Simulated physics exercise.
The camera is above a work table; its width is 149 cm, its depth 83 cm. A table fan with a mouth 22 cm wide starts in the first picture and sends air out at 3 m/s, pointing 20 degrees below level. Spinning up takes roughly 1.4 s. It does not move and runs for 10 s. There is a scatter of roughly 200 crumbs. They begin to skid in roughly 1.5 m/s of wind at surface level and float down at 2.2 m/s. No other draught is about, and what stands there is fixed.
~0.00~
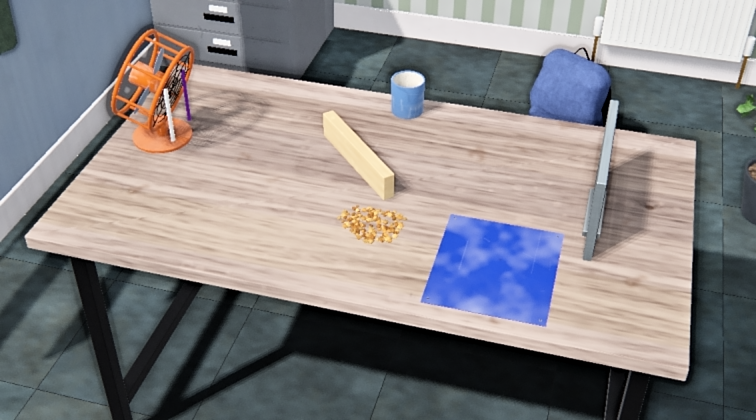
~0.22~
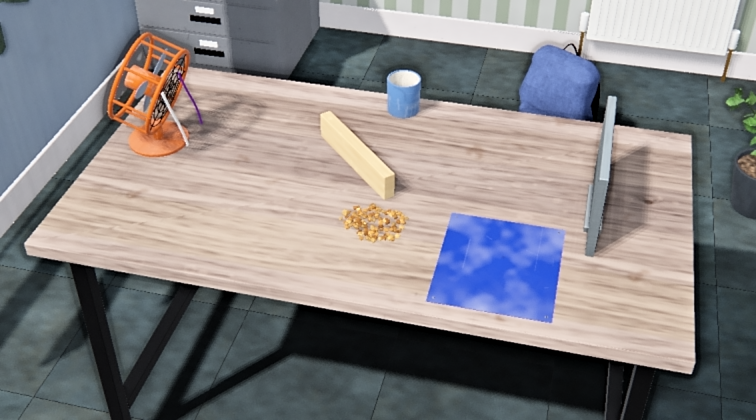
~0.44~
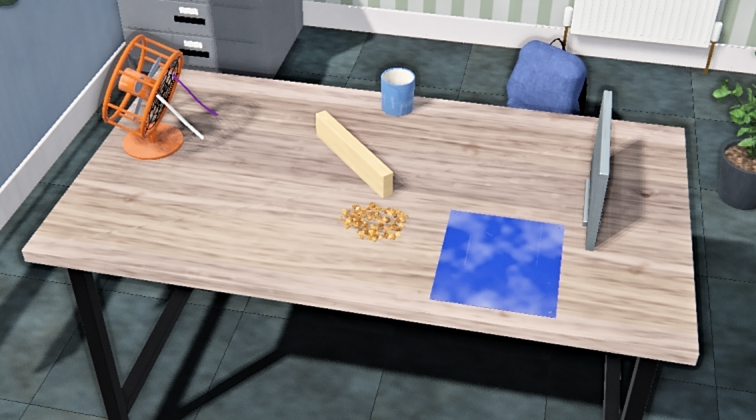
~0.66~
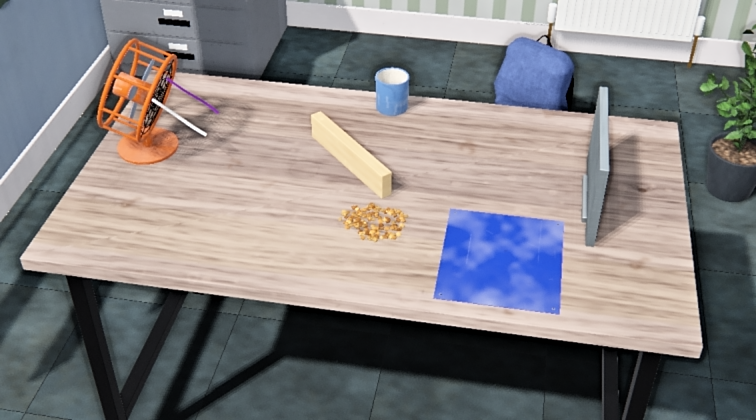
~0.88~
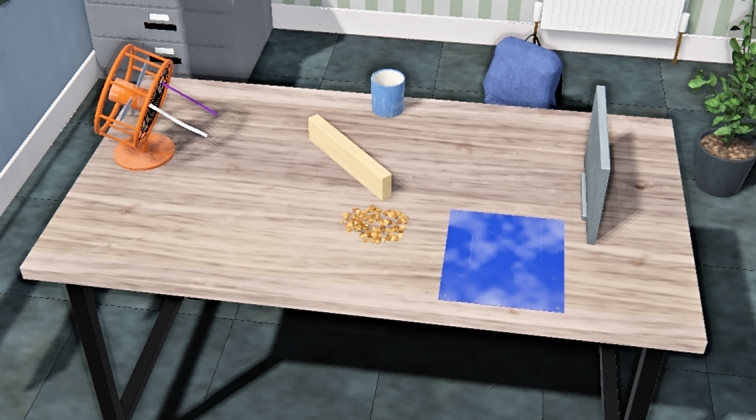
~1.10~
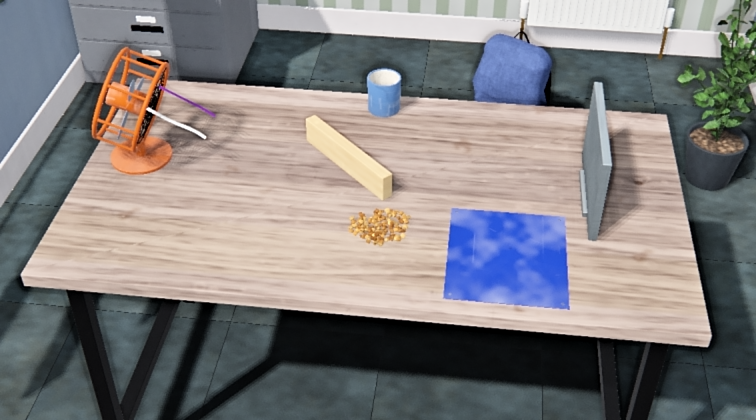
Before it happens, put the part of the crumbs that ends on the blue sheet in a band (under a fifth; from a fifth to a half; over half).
By then under a fifth are on the blue sheet.
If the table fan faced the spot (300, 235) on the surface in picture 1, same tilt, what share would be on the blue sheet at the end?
In that case some 10 per cent.
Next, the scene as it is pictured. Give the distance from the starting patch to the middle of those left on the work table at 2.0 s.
About 50 cm.
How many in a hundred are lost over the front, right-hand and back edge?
About 100 % front, 0 % right-hand, 0 % back.
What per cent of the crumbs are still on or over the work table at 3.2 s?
Some 15 per cent.
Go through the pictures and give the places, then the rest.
In the first frame, the middle of the crumbs is near (371, 226), none has stirred yet and the mouth of the table fan is at (154, 81).
In the second frame, the middle of the crumbs is near (373, 227), none has stirred yet and the blue sheet is centred on (499, 265).
In the third frame, the middle of the crumbs is near (373, 226), none has stirred yet, the top of a board is at (353, 142) and the top of a mug is at (398, 76).
In the fourth frame, the middle of the crumbs is near (373, 226) and none has stirred yet.
In the fifth frame, the middle of the crumbs is near (375, 228) and none has stirred yet.
In the sixth frame, the middle of the crumbs is near (377, 229), the farthest in sight from the table fan is at (403, 236) and about 15 % have left their places.
After 2.0 s the count stands so, 8 % are on the blue sheet; the middle of those still in play is near (589, 277).
After 3.2 s the count stands so, 5 % are on the blue sheet.
After 5.5 s the count stands so, 1 % are on the blue sheet.
After 10.0 s, at the end, 0 % are on the blue sheet.
